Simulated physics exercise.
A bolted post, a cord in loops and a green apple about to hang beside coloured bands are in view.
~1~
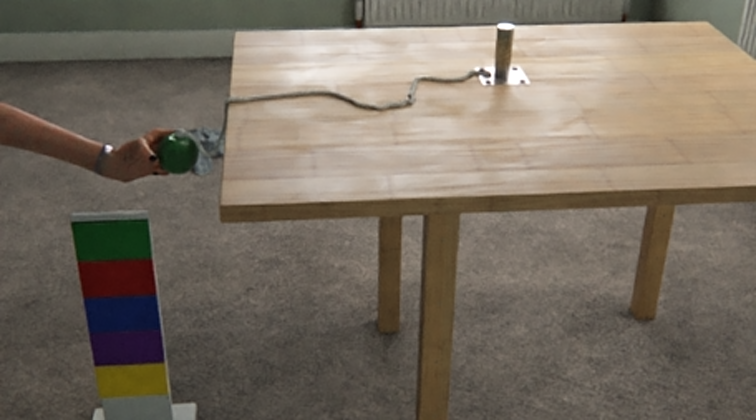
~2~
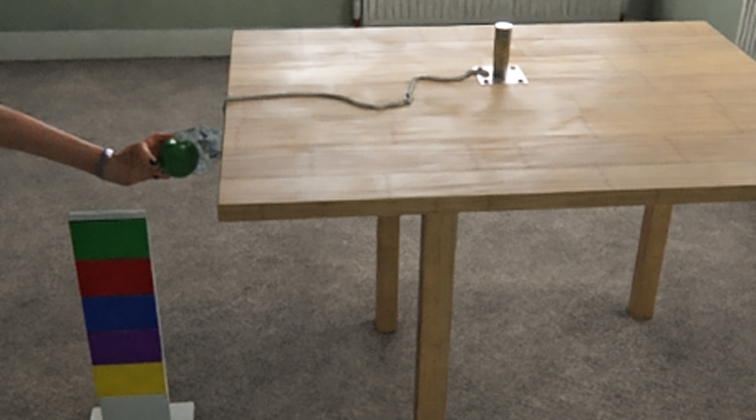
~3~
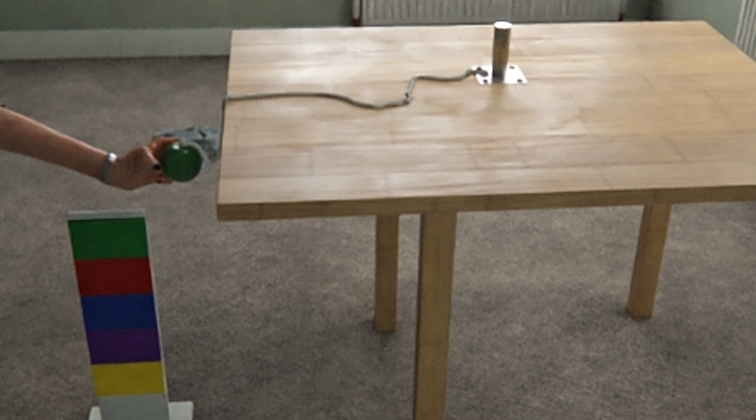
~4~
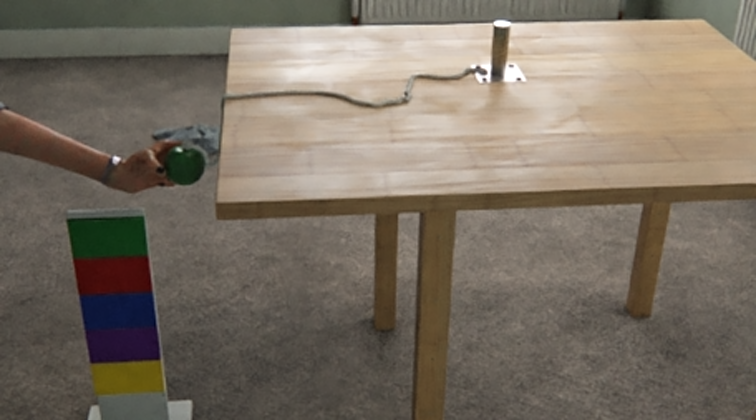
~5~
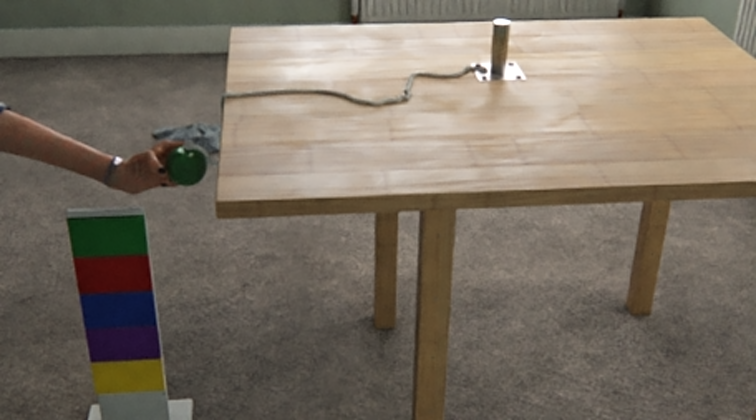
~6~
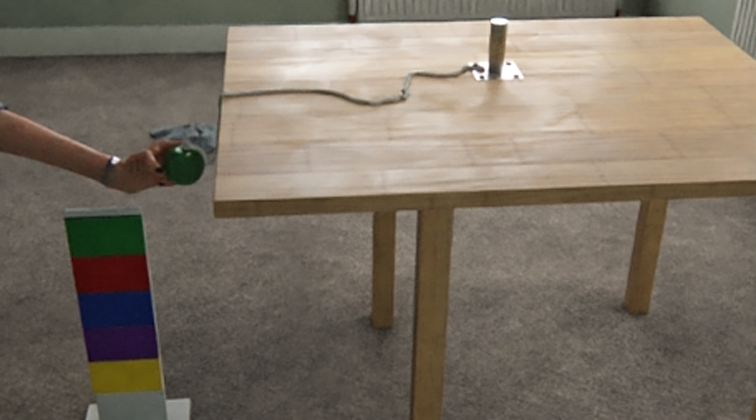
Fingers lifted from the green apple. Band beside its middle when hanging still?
Blue.
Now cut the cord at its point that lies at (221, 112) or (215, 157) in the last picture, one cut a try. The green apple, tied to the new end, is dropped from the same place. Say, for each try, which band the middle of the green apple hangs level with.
In order, the results are green and red.
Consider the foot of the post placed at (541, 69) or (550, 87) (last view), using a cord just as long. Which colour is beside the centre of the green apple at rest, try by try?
Case by case: Red, then red.
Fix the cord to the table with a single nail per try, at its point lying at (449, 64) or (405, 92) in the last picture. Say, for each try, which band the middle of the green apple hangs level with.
Results, in sequence: Blue / red.
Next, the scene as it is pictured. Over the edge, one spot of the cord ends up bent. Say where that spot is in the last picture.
That point sits at about (314, 90).
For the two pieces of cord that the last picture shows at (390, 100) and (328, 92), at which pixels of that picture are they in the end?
At (309, 92), then (234, 101).
Early on, apple near (203, 304); level with blue.
Midway, apple near (256, 293); level with blue.
Near the end, apple near (231, 303); level with blue.
Finally, apple near (233, 302); level with blue. The cord holds its middle at blue.
